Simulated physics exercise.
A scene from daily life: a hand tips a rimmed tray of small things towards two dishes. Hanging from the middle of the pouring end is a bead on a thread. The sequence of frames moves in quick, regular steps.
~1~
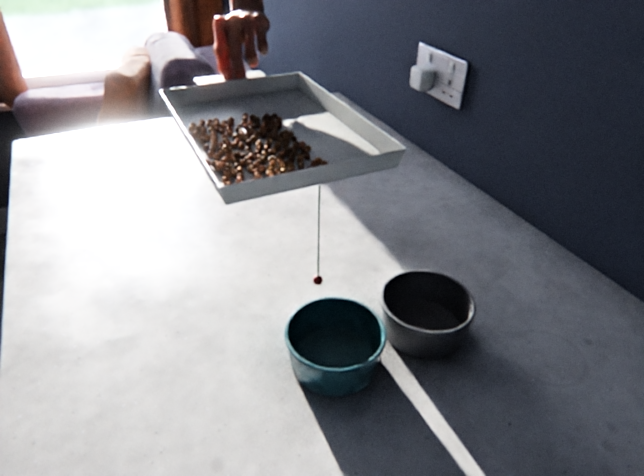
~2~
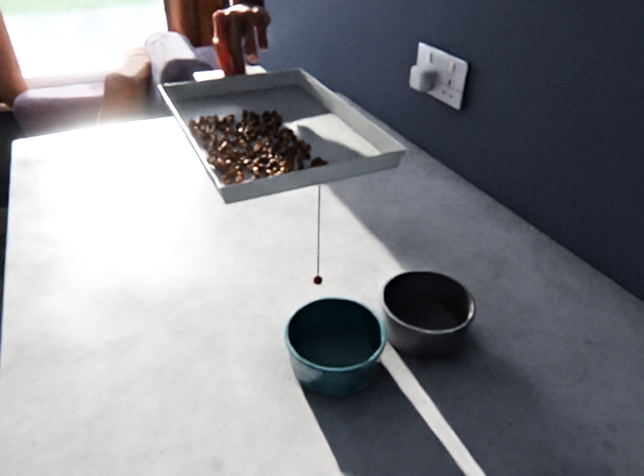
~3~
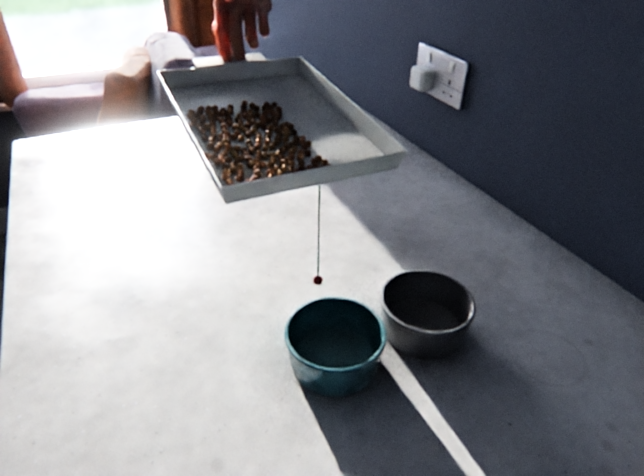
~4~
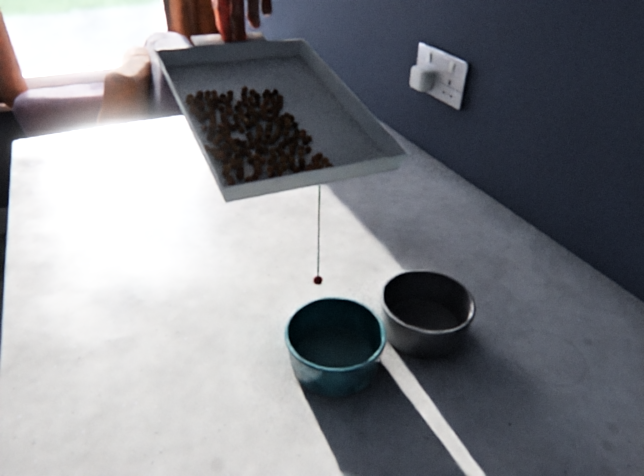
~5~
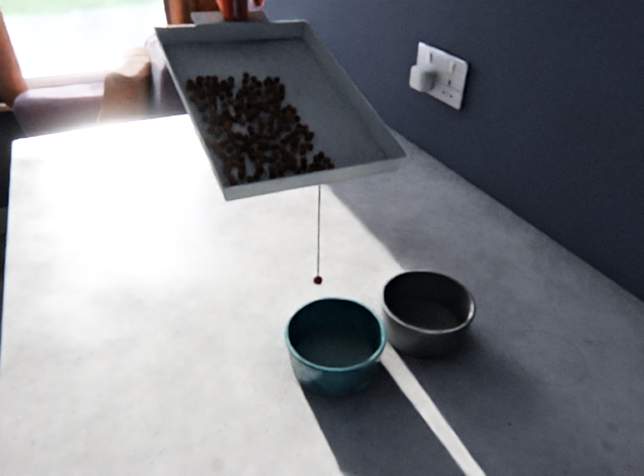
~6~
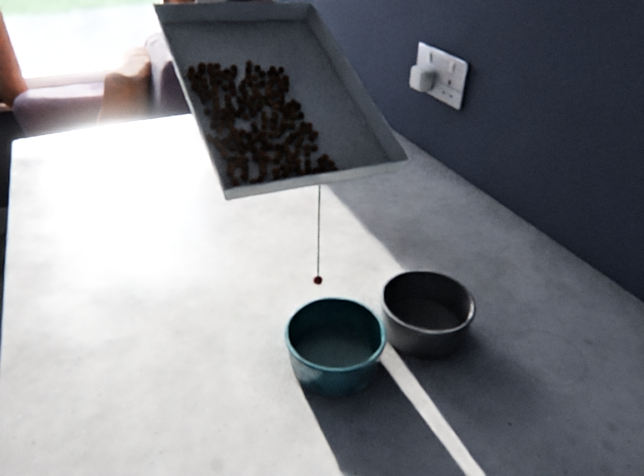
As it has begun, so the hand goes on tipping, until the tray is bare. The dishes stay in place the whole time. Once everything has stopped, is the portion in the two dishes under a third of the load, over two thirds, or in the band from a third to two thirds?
It is over two thirds.
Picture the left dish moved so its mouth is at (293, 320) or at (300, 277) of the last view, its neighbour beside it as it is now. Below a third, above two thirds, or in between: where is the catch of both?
Case one, beyond two thirds; case two, under a third.
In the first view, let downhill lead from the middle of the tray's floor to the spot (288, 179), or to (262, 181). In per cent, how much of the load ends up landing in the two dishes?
About 30 % and about 10 %.
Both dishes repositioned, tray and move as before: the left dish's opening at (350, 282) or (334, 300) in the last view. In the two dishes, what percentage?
The first try gives 30 per cent, the second 60 per cent.
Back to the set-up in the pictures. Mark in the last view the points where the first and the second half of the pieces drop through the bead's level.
For the early half I get (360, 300), and for the late half (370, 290).
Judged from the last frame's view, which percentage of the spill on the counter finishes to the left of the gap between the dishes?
It works out to some 70 per cent.
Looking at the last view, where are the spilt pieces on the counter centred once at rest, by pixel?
Somewhere near (361, 333), I think.
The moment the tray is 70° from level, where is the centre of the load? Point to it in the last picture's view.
Load centre: Approx. (320, 169).
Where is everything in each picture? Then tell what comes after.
In the first picture, corners of the pouring end at (224, 184) and (400, 148), level; middle of the load at (249, 150), cereal balls; left dish at (358, 379); right dish at (453, 341); bead on its thread at (318, 280).
In the second picture, corners of the pouring end at (224, 184) and (400, 148), level; middle of the load at (249, 148).
In the third picture, corners of the pouring end at (225, 184) and (401, 149), tipped barely, lowest at the right corner; middle of the load at (249, 143).
In the fourth picture, corners of the pouring end at (226, 184) and (402, 152), tipped a little, lowest at the right corner; middle of the load at (249, 135).
In the fifth picture, corners of the pouring end at (227, 184) and (403, 154), tipped clearly, lowest at the right corner; middle of the load at (250, 128).
In the sixth picture, corners of the pouring end at (228, 185) and (404, 157), tipped clearly, lowest at the right corner; middle of the load at (254, 125), most on the move; left dish at (358, 379); right dish at (453, 341).
Soon after the last picture, tray tipped steeply; nearly all on the tray; a small part in the air.
A little later, tray tipped past a quarter turn; about a quarter on the tray; about a quarter in the left dish; a small part in the right dish; a small part outside both; about a third in the air.
Later still, tray tipped past a quarter turn; about half in the left dish; about a quarter in the right dish; about a quarter outside both.
At rest, tray tipped past a quarter turn; about half in the left dish; about a quarter in the right dish; about a quarter outside both.
